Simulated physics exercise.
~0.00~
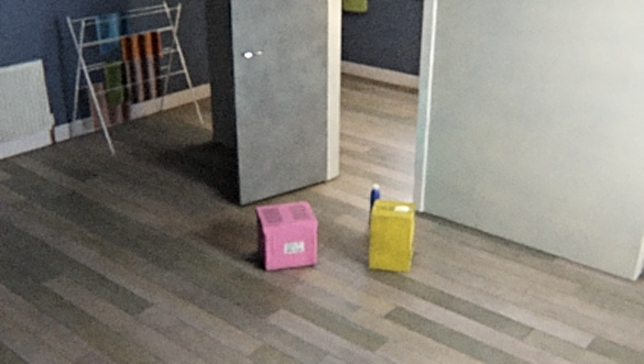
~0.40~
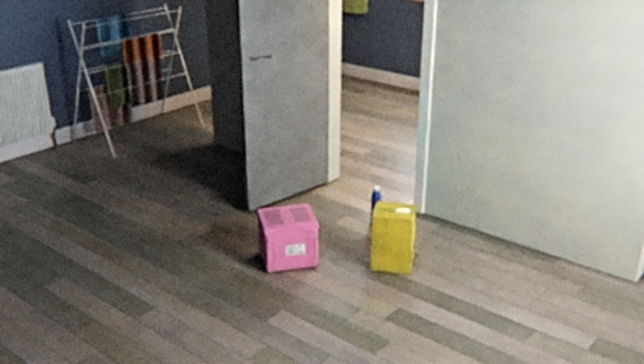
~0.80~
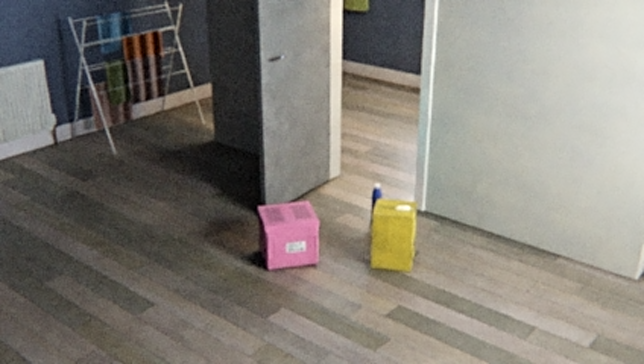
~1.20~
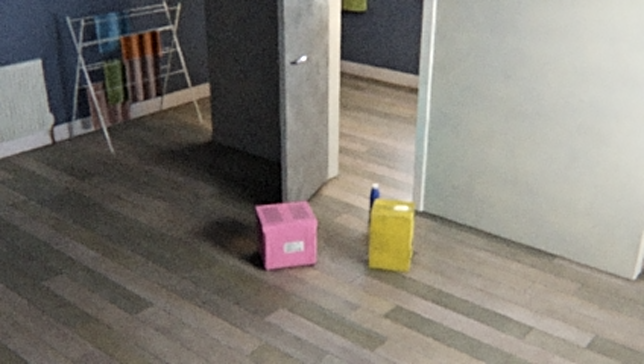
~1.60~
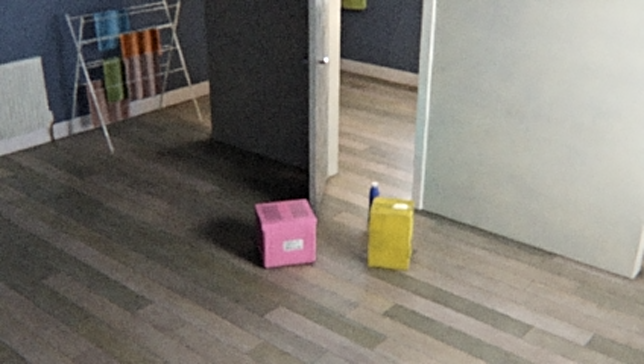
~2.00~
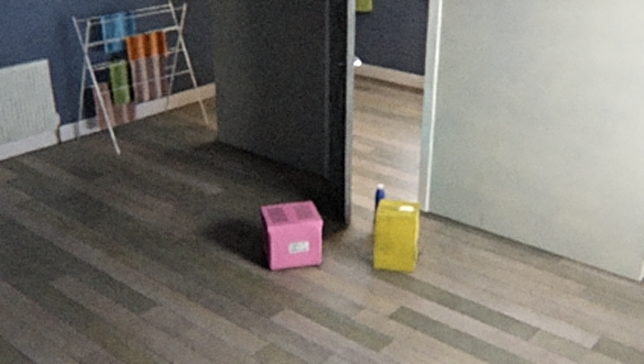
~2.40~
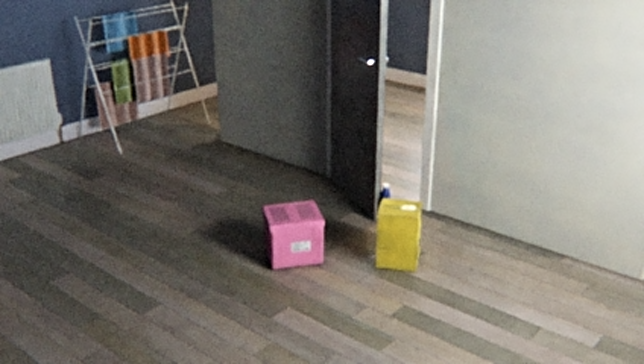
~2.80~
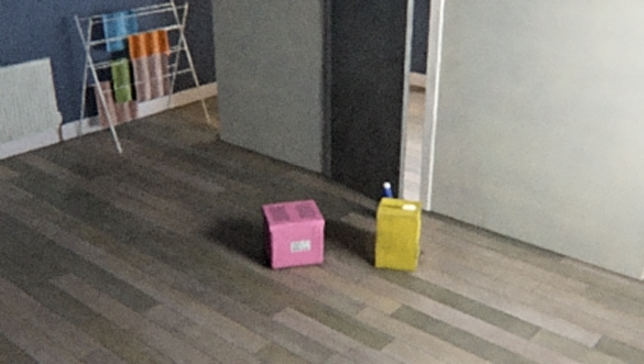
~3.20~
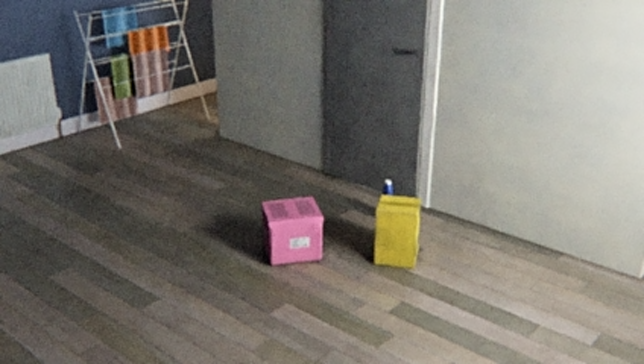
A grey door that stood wide open swung steadily towards its frame, passing behind a pink tote and a yellow box on the wooden floor, and ended up shut, with the tote, the box and a blue bottle still standing in front.
